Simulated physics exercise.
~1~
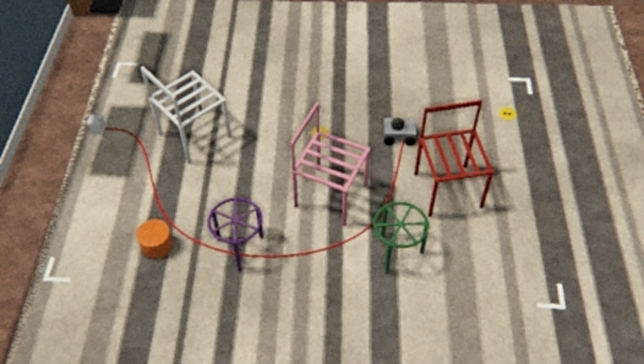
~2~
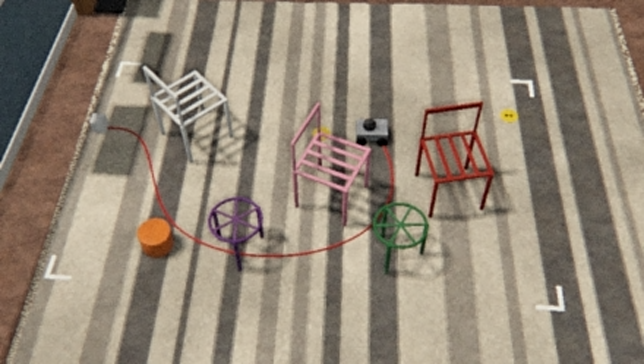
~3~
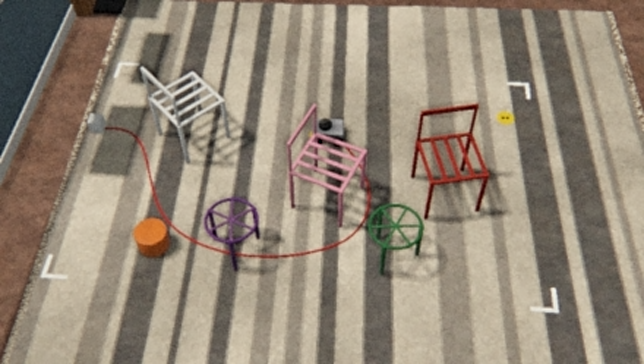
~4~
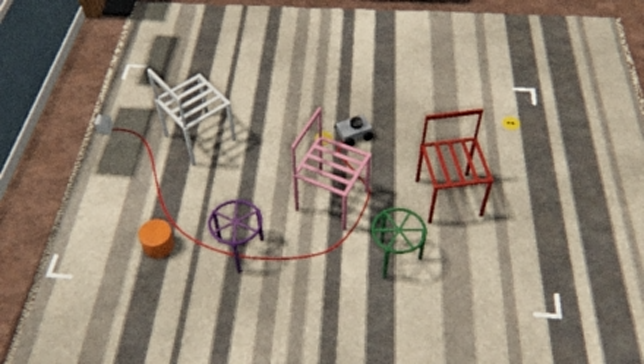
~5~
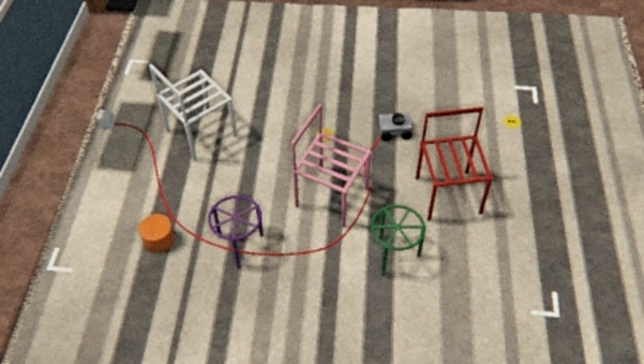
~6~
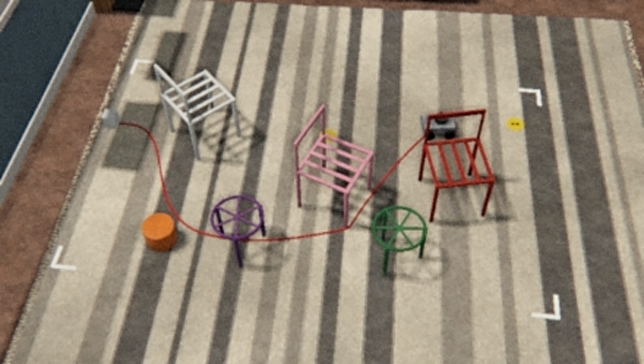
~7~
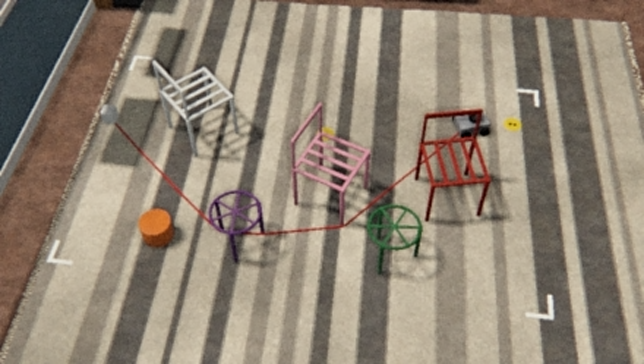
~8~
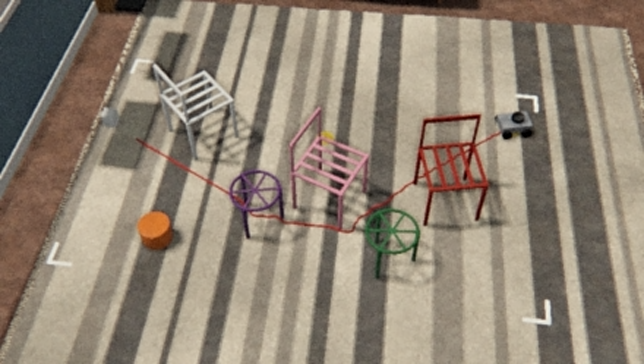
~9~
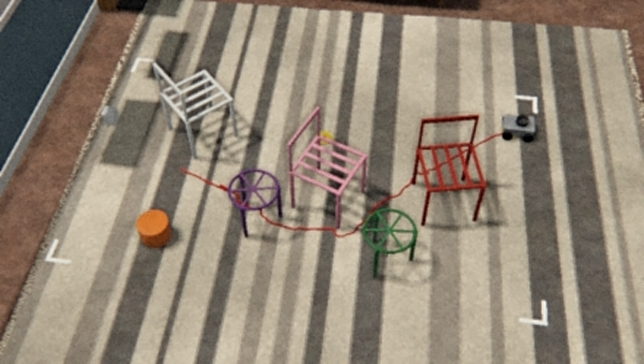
On a striped rug, a small cart tows a red cord until it unplugs, shifting the purple stool.
